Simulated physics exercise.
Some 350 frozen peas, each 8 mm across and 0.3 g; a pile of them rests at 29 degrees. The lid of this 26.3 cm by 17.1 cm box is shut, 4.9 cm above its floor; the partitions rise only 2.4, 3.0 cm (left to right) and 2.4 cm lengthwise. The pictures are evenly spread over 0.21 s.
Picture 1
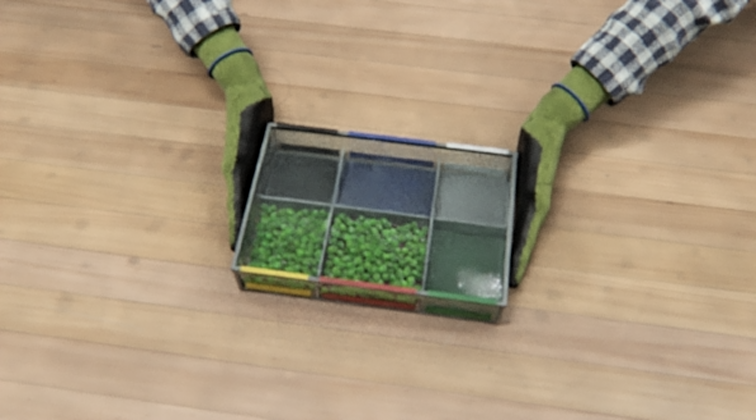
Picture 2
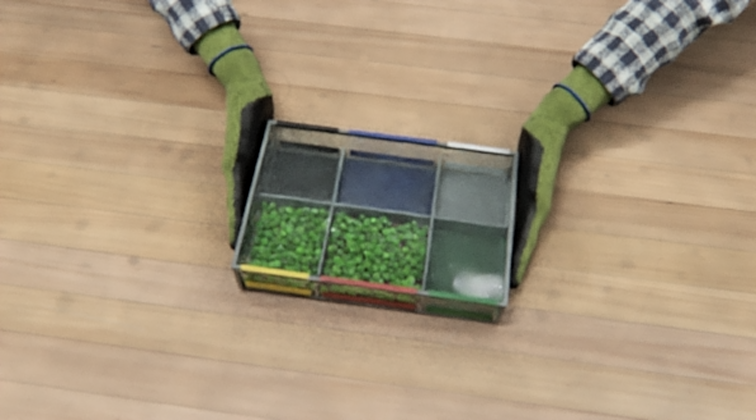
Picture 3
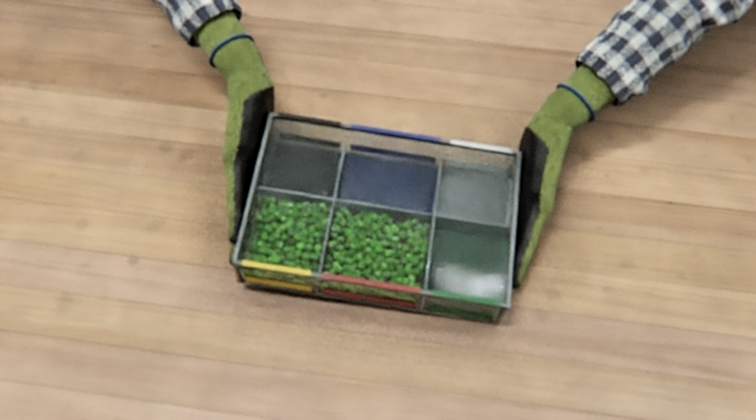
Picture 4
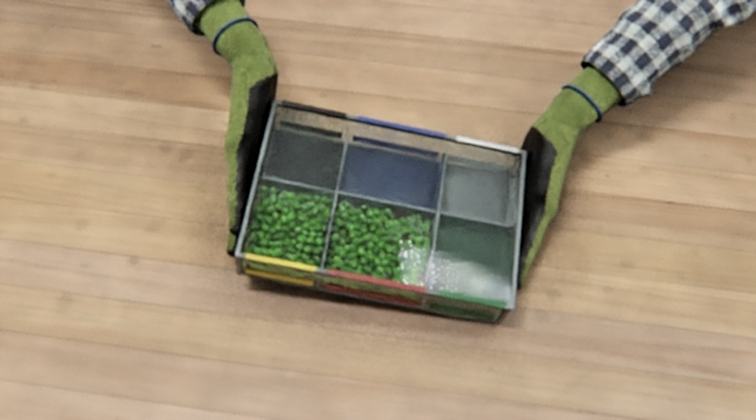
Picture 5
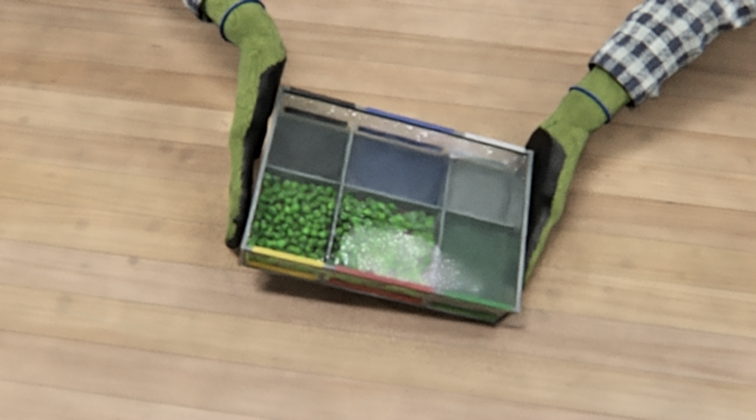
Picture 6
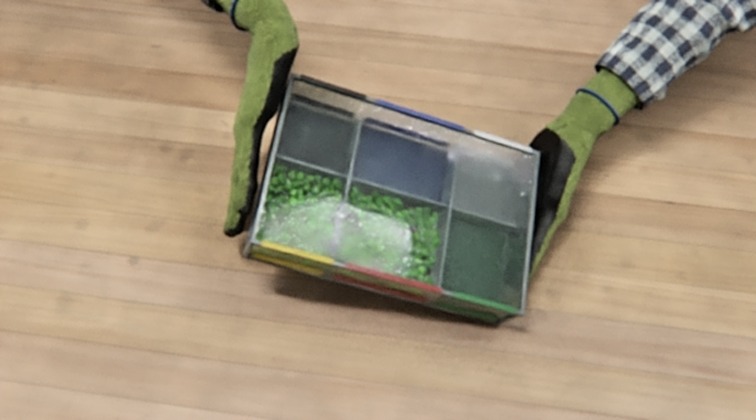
Two gloved hands slowly tilt a closed, divided box of green peas toward the right.
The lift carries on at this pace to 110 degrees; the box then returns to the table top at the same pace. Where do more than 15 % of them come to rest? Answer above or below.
Red: Above, blue: Below, green: Above, yellow: Below, white: Below, black: Below.
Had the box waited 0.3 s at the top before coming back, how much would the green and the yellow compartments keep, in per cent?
In that case green 70, yellow 0.
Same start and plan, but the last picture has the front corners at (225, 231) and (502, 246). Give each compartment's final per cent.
Red 0; blue 20; green 0; yellow 10; white 0; black 70.
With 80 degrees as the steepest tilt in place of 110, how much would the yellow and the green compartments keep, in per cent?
Yellow 10; green 40.
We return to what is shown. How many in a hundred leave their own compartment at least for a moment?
Roughly 80 per cent.
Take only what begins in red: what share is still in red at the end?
Some 40 per cent.
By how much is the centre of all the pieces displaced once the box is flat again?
Roughly 11.0 cm.
Then, 0.71 s after the last picture, tilt 110 degrees; red 65 %, green 25 %, yellow 15 %.
Then, 1.19 s after the last picture, tilt 48 degrees; red 45 %, green 55 %.
Then, 1.74 s after the last picture, tilt 0 degrees; red 45 %, green 55 %.
In the end, red 45 %, blue 0 %, green 55 %, yellow 0 %, white 0 %, black 0 %.
